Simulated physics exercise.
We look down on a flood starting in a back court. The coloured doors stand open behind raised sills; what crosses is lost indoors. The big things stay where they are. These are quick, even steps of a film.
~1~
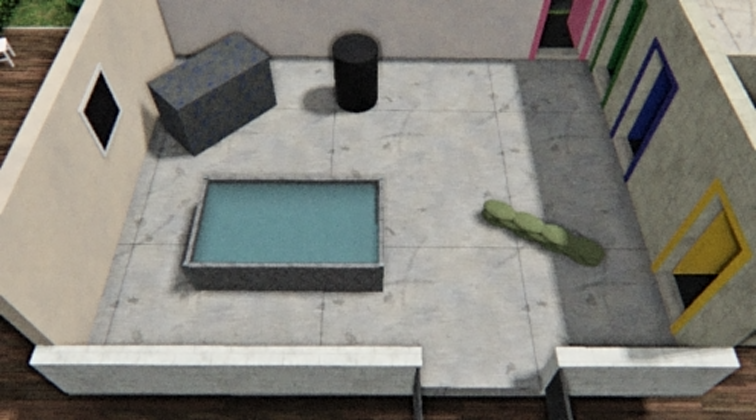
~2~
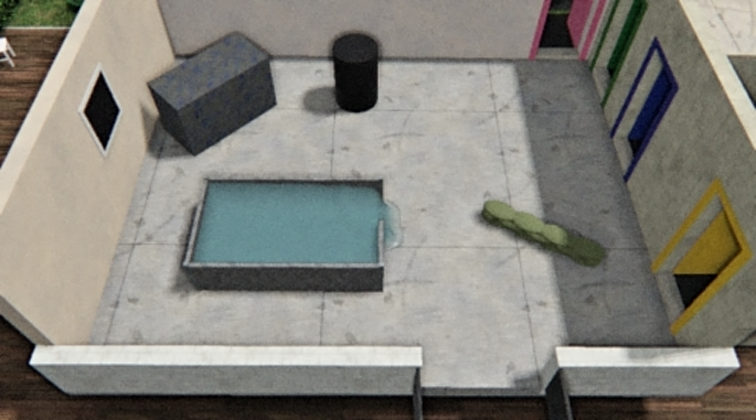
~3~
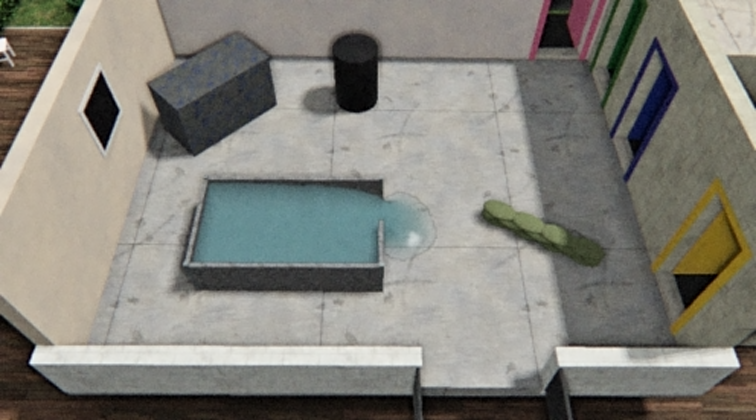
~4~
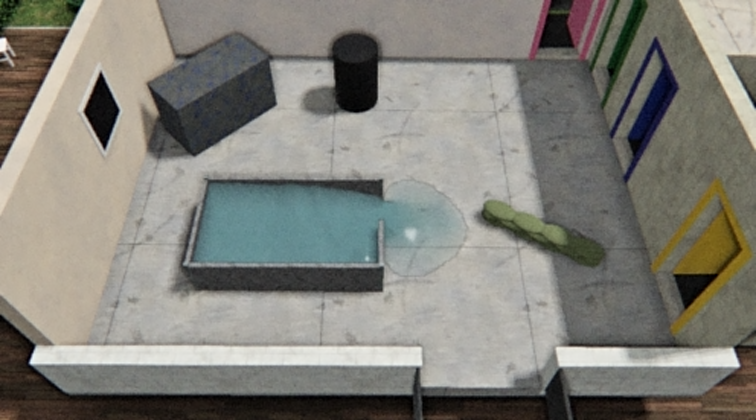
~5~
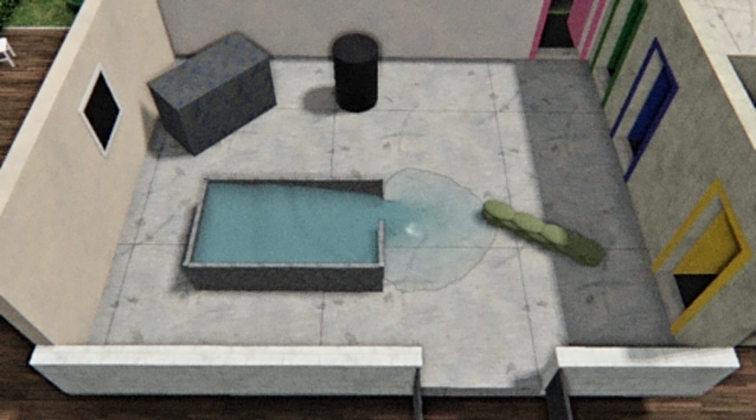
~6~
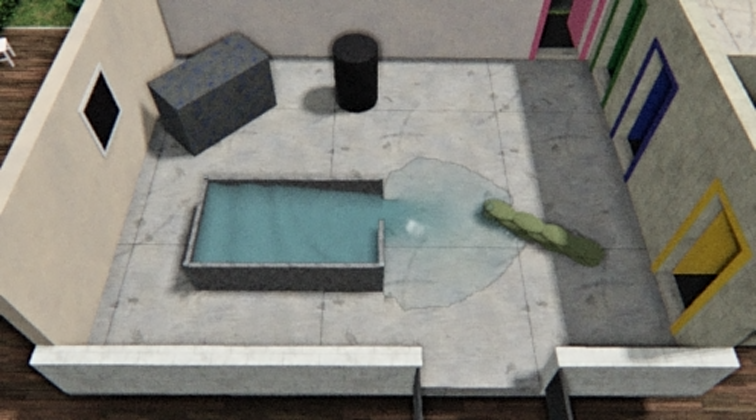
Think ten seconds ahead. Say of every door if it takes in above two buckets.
The green door holds within the limit; the pink door floods; the yellow door floods; the blue door floods.
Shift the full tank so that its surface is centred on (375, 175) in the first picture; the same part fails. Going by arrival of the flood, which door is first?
First comes the door marked blue.
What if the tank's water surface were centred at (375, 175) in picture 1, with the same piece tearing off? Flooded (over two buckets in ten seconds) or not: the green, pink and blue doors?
One by one: Green door stays under; pink door floods; blue door takes more.
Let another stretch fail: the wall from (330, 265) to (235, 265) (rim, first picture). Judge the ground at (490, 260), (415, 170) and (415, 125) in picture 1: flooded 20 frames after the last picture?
In turn: Wet, clear, dry.
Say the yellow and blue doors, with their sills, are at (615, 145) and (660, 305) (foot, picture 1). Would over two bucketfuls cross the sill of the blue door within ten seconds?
In short: Blue door is over.
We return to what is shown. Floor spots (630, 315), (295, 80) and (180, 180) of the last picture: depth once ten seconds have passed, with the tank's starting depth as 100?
About 12, 2 and 0 per cent.
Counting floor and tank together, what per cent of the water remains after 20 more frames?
Some 98 per cent.
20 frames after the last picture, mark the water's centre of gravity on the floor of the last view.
At about (413, 228).
A moment on, water covers 20 % of the floor; the green door not reached, the pink door not reached, the yellow door not reached, the blue door not reached.
Next, water covers 35 % of the floor; the green door not reached, the pink door not reached, the yellow door under two buckets in, the blue door under two buckets in.
Then, water covers 40 % of the floor; the green door wet at the sill, nothing in, the pink door under two buckets in, the yellow door over two buckets in, the blue door over two buckets in.
Later, water covers 50 % of the floor; the green door wet at the sill, nothing in, the pink door over two buckets in, the yellow door far over two buckets in, the blue door over two buckets in.
In the end, water covers 65 % of the floor; the green door wet at the sill, nothing in, the pink door over two buckets in, the yellow door far over two buckets in, the blue door over two buckets in.
